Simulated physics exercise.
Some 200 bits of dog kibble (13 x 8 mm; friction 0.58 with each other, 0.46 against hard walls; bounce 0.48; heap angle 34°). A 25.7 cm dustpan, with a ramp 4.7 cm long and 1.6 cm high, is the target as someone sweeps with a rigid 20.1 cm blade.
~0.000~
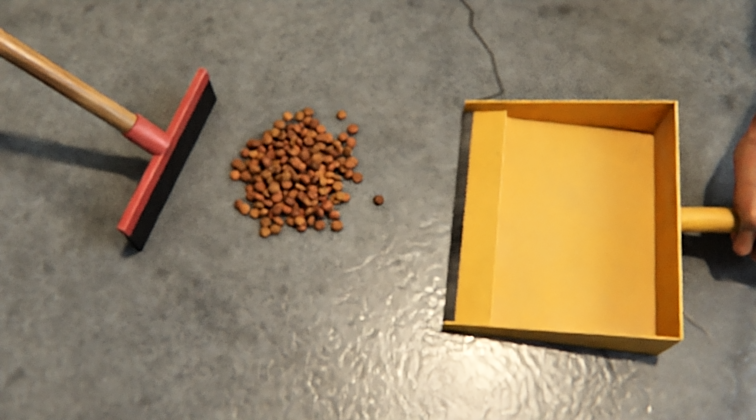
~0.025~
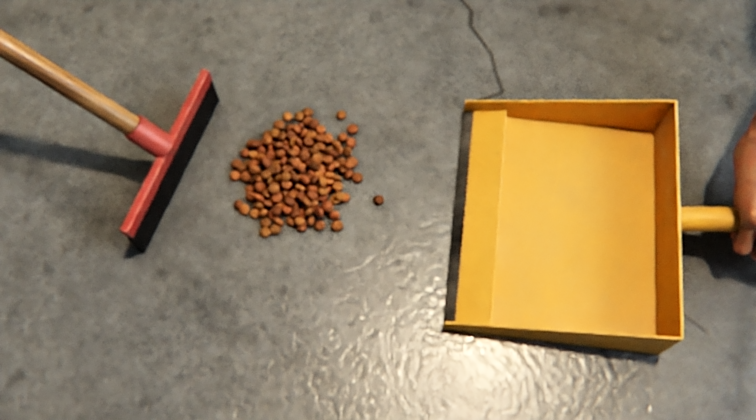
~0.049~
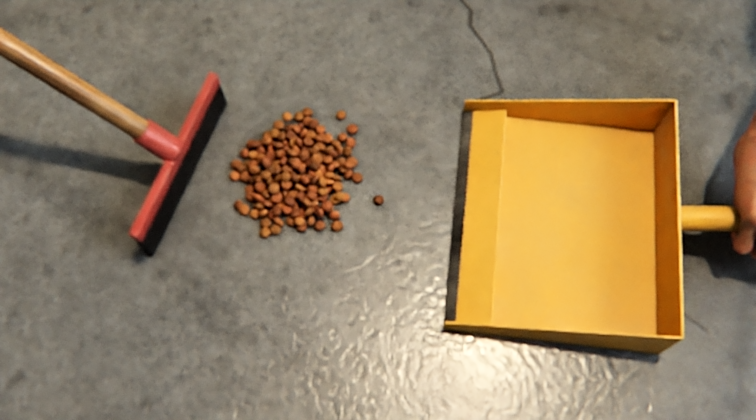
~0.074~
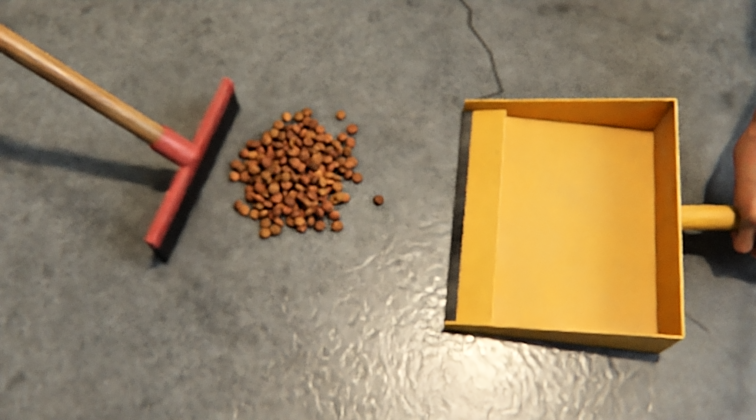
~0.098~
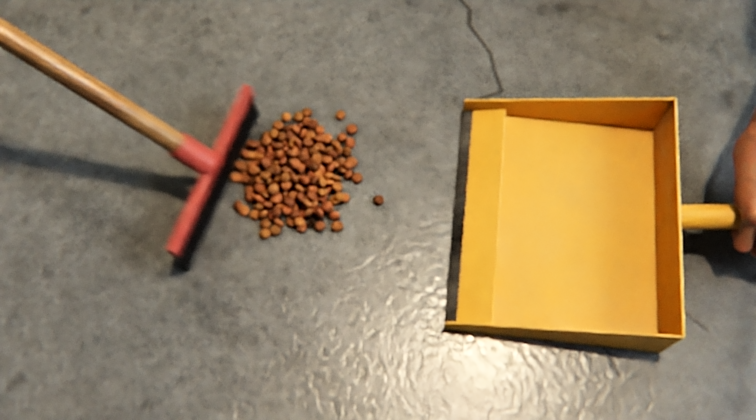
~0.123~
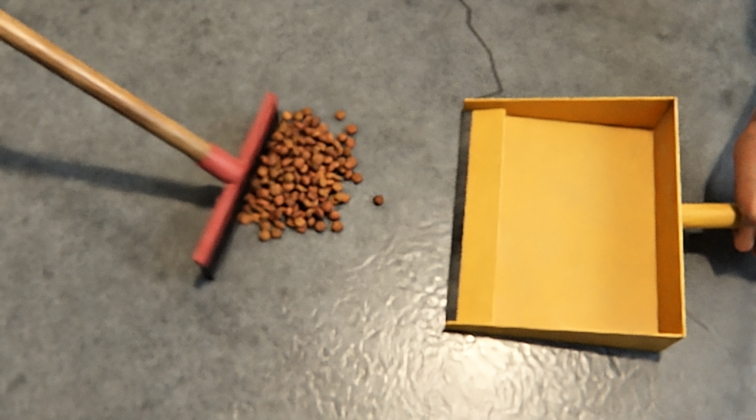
A red squeegee-like tool on a wooden handle slid right across the grey floor and pushed into the left side of a pile of brown kibble, while a hand held a yellow dustpan still.
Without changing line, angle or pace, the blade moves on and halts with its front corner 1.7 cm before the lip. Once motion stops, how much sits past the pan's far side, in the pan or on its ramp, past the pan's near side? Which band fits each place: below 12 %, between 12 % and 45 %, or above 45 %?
Far side: A small share; pan: The greater share; near side: A small share.
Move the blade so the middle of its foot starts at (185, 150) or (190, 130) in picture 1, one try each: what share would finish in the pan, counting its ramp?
Around 55 percent, then around 50 percent.
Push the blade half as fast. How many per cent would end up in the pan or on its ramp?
Then about 35 per cent.
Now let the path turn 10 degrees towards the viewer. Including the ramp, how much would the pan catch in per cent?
40 %.
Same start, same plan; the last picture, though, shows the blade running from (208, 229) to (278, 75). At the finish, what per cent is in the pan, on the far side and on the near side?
That ends as pan 45, far 5, and near 5.
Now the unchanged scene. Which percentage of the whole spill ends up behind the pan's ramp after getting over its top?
Estimate: Near 25 per cent of all.
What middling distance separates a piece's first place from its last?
22 cm or so.
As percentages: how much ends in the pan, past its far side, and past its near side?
Far: 5; pan: 55; near: 5 (percent).
After 0.22 s, middle of the blade 12 cm from the lip; 0 % over the lip, far side 0 %, near side 0 %.
Then, at 0.29 s, middle of the blade 5 cm from the lip; 10 % over the lip, far side 5 %, near side 0 %.
Then, at 0.49 s, middle of the blade 4 cm from the lip; 55 % over the lip, far side 5 %, near side 5 %.
In the end, at 1.1 s, far side 5 %, pan 55 %, near side 5 %, in front of the lip or behind the blade 35 %.
